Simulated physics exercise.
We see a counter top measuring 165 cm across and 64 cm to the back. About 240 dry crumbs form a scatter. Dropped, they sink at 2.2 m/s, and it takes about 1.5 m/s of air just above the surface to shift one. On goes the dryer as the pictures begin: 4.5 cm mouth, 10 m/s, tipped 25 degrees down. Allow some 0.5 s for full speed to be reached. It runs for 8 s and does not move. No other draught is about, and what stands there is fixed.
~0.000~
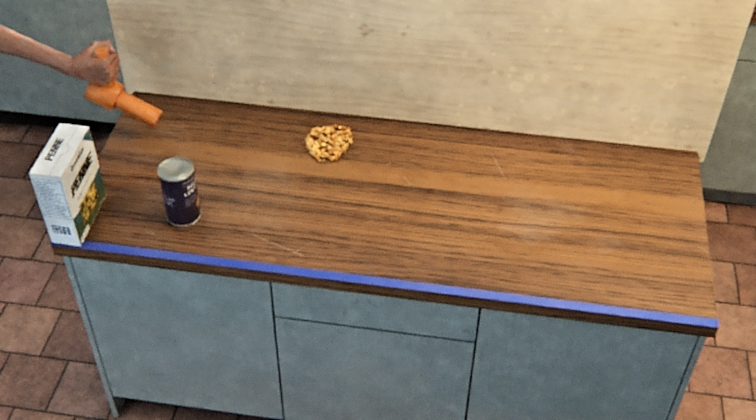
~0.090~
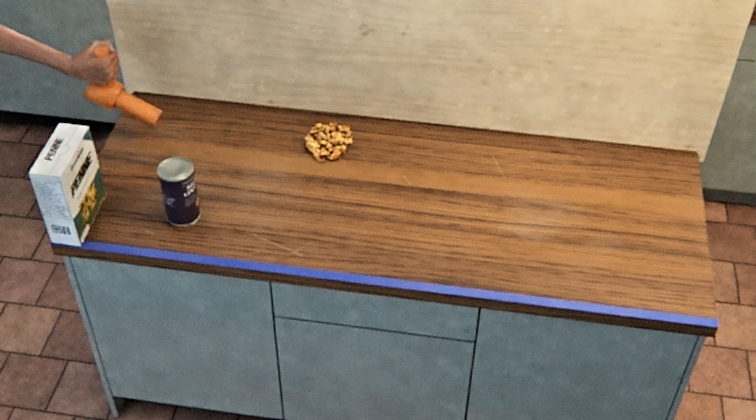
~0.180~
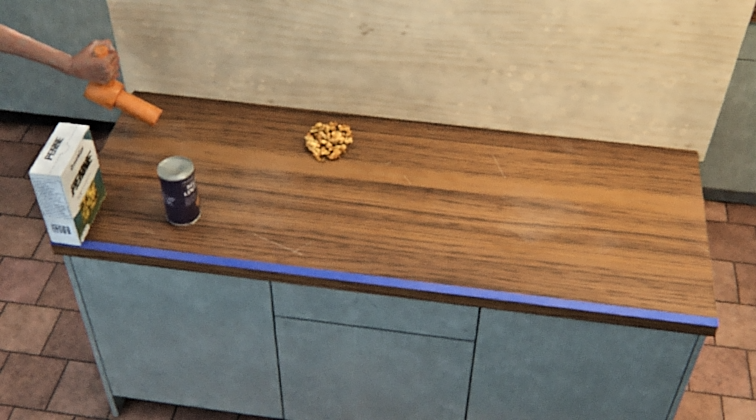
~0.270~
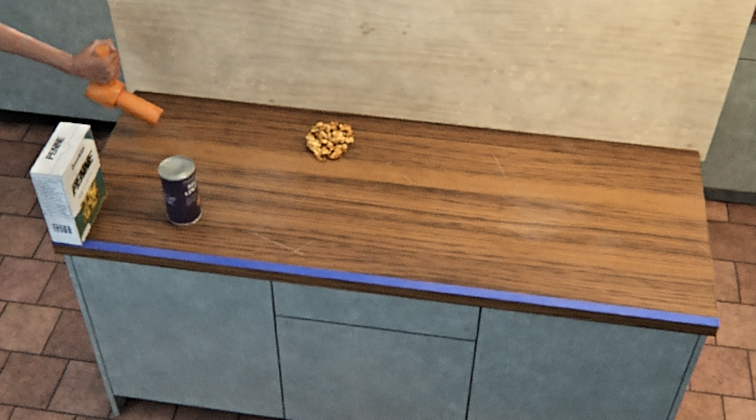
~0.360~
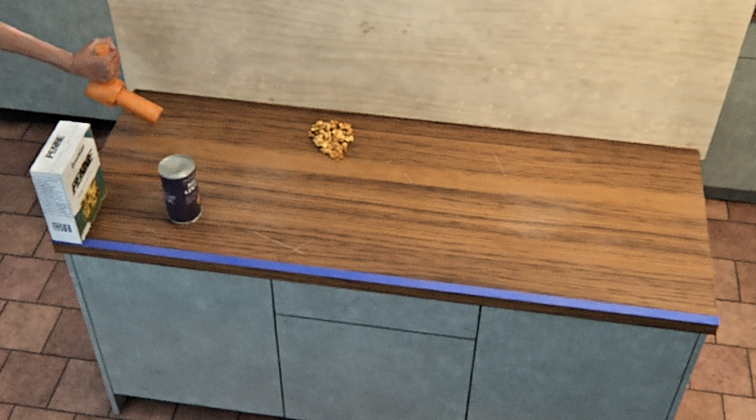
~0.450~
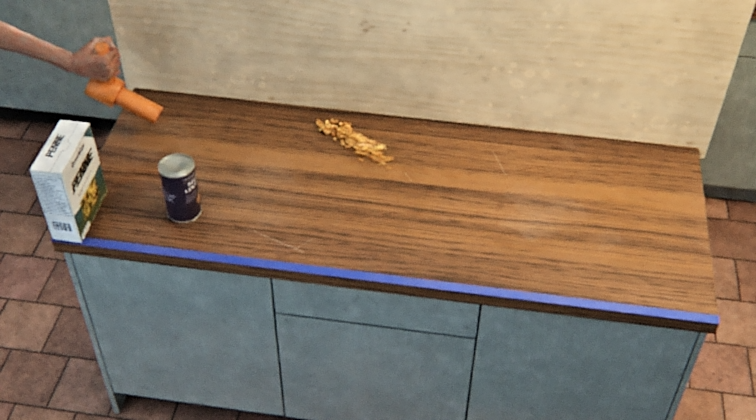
The video shows a hand holding an orange dryer at the left of a wooden counter with a carton and a tin, while a pile of golden crumbs lies still, then spreads rightward into a slanting streak.
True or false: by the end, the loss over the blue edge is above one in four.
False.
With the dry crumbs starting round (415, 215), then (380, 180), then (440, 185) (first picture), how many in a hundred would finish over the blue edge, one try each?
Going through the three spots in order, you'd get 15 percent, 0 percent and 0 percent.
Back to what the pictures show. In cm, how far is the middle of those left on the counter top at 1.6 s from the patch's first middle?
About 85 cm.
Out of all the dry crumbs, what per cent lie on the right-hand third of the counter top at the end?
Something close to 10 % ends up there.
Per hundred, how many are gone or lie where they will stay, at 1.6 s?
Estimate: Close to 1 %.
After 1.6 s the count stands so, 0 % are over the blue edge; the middle of those still in play is near (643, 152).
After 2.6 s the count stands so, 0 % are over the blue edge; the middle of those still in play is near (672, 162).
After 4.4 s the count stands so, 0 % are over the blue edge; the middle of those still in play is near (671, 165).
After 8.0 s, at the end, 0 % are over the blue edge.
